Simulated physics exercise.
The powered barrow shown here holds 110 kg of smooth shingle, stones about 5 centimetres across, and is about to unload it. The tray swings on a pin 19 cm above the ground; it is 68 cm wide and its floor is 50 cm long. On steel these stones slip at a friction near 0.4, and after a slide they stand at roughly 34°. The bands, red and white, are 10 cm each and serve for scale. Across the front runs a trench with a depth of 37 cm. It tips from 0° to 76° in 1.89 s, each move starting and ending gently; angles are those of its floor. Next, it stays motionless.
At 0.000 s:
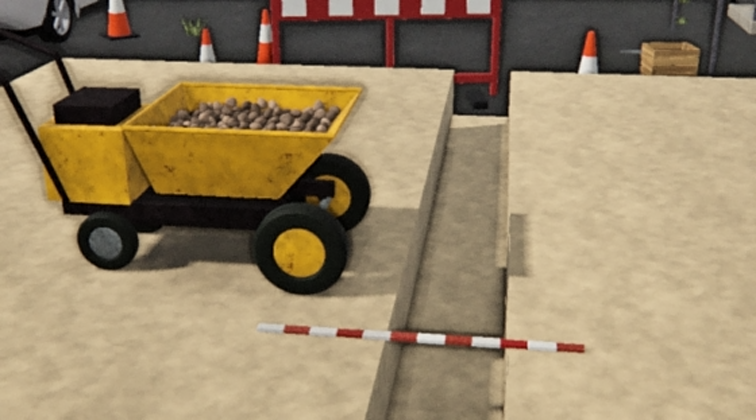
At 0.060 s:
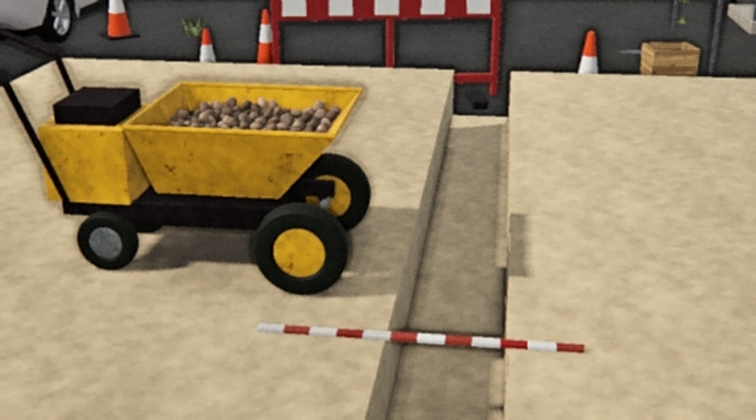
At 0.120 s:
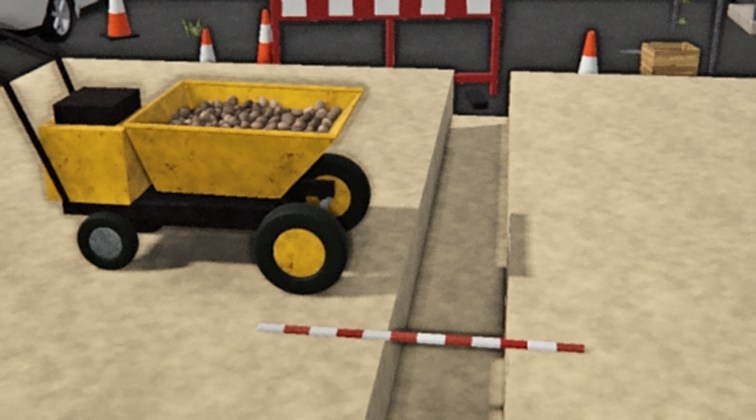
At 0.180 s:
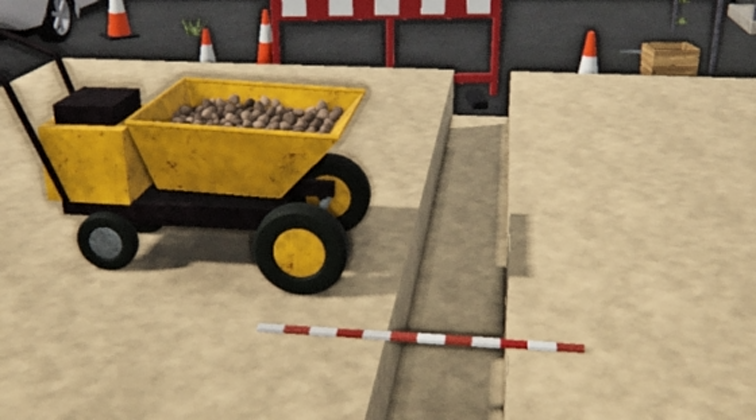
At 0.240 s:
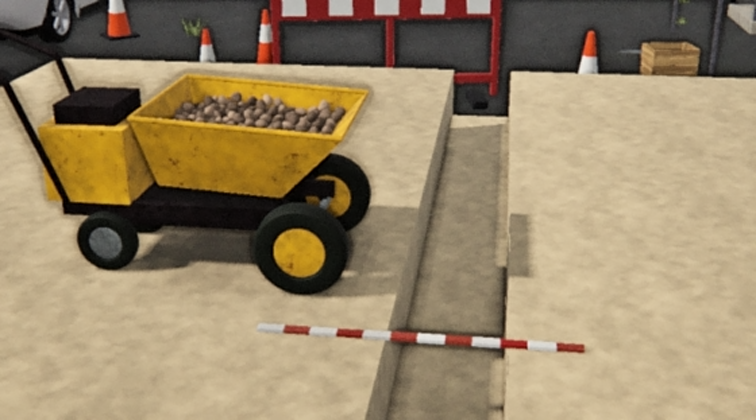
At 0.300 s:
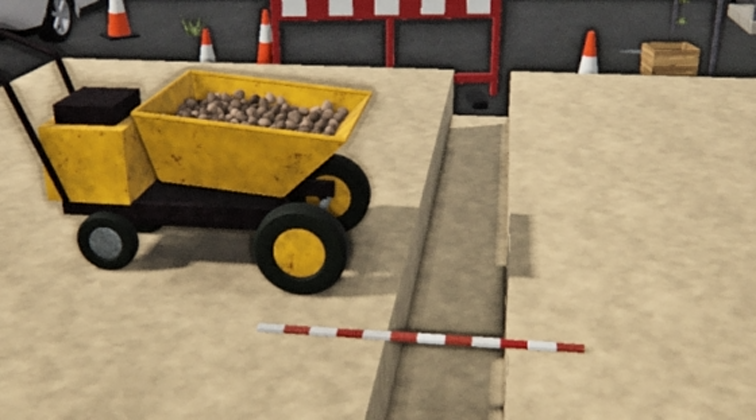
A yellow barrow's tray of brown stones tilts slightly toward the trench on its right.
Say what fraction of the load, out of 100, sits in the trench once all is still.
About 93 out of 100.
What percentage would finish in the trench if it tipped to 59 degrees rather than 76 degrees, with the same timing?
Roughly 95%.
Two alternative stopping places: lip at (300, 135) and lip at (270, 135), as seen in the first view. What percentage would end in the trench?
It comes to about 100 and 100 in a hundred.
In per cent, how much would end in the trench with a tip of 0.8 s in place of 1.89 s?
Roughly 80 per cent would.
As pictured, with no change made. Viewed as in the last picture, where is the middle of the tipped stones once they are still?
Their middle lands near (469, 330).
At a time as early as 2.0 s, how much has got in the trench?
About 80%.
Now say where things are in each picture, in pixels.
The tray is at 0°, its lip at (334, 136); the top of the load is at (248, 112), in the first frame.
The tray is at 0°, its lip at (335, 137); the top of the load is at (234, 112); the stones move at 0.1 m/s on average, in the second frame.
The tray is at 1°, its lip at (336, 137); the top of the load is at (222, 110); the stones move at 0.1 m/s on average, in the third frame.
The tray is at 2°, its lip at (339, 138); the top of the load is at (224, 109); the stones move at 0.2 m/s on average, in the fourth frame.
Lip at (342, 139), floor tilted 3°, highest stones at (220, 106); the stones move at 0.2 m/s on average, in the fifth frame.
The tray is at 5°, its lip at (346, 141); the top of the load is at (215, 103); the stones move at 0.3 m/s on average, in the sixth frame.
After 1.4 s the floor is at 64°; 96 % in the tray, 4 % in the trench; the foremost stones are at (461, 236).
After 2.0 s the floor is at 76°; 15 % in the tray, 78 % in the trench, 7 % past the trench; the foremost stones are at (611, 280).
After 2.3 s the floor is at 76°; 1 % in the tray, 92 % in the trench, 7 % past the trench; the foremost stones are at (673, 289).
After 4.3 s the floor is at 76°; 0 % in the tray, 93 % in the trench, 7 % past the trench; the foremost stones are at (692, 290).
